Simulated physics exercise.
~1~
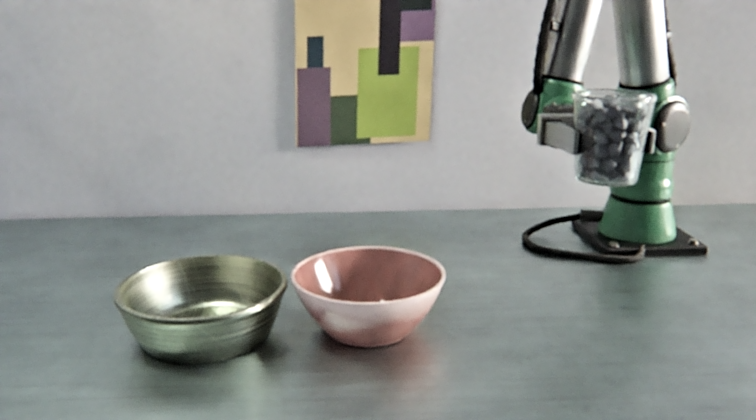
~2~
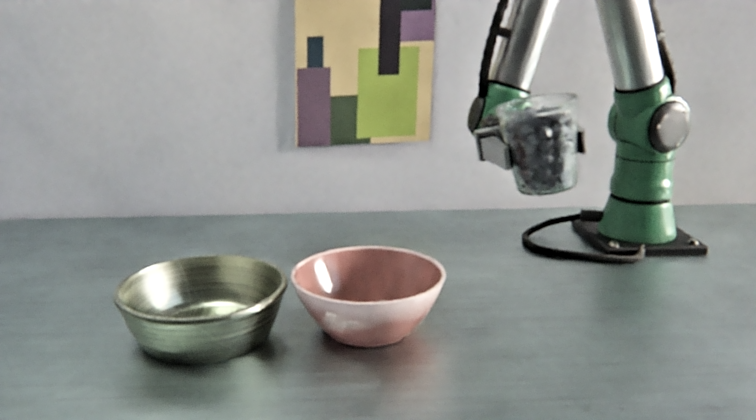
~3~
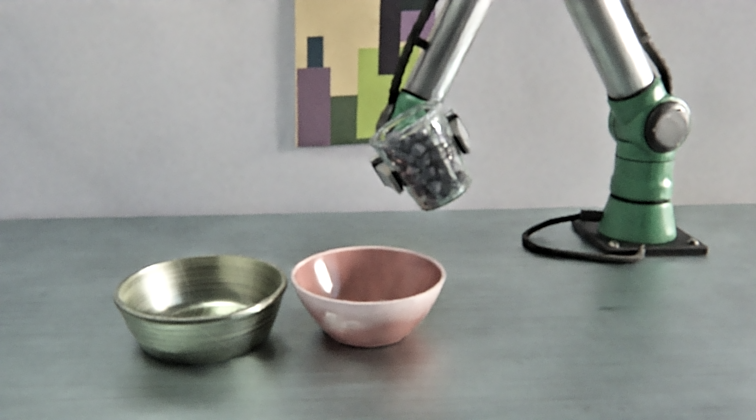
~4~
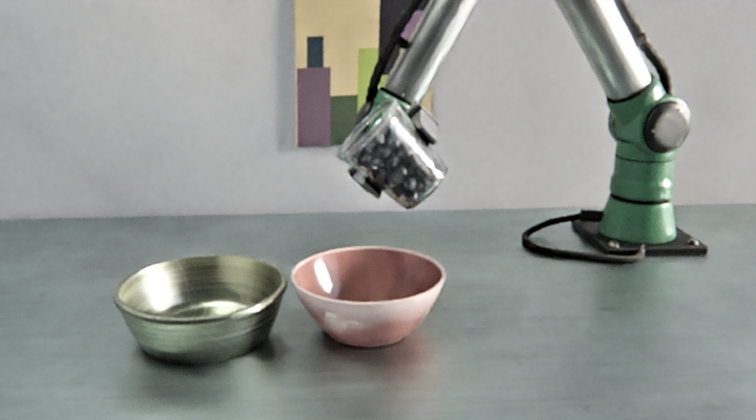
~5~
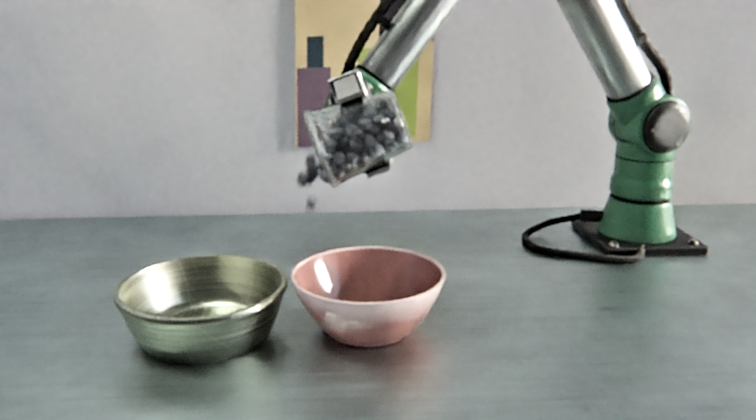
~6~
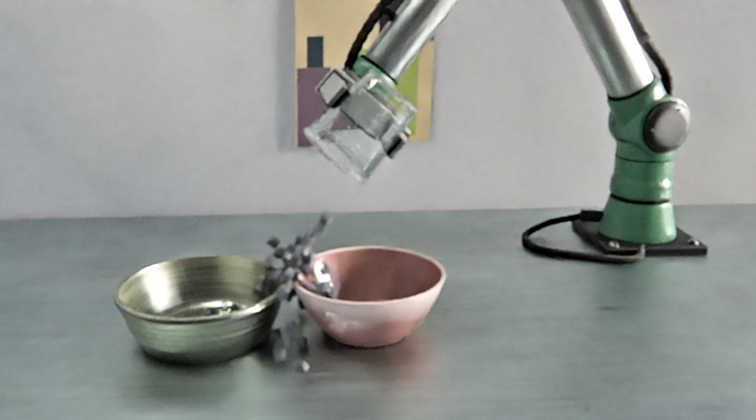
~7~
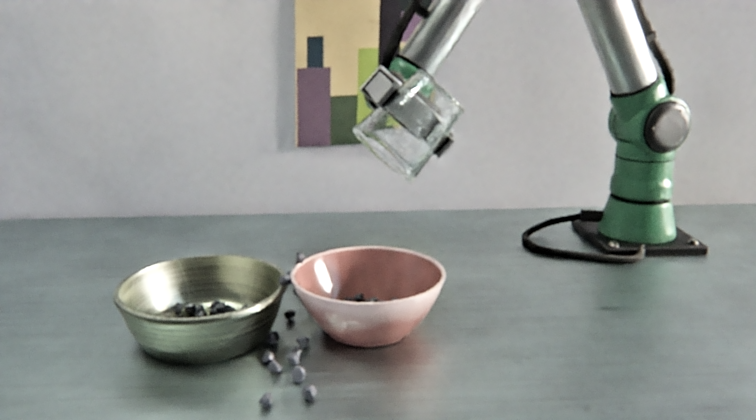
The clip shows a robot arm carrying a clear beaker of dark pebbles left toward a green metallic bowl and a pink bowl, then tipping it over; the pebbles fall between and into both bowls, some scatter on the table, and the emptied beaker shifts back right.
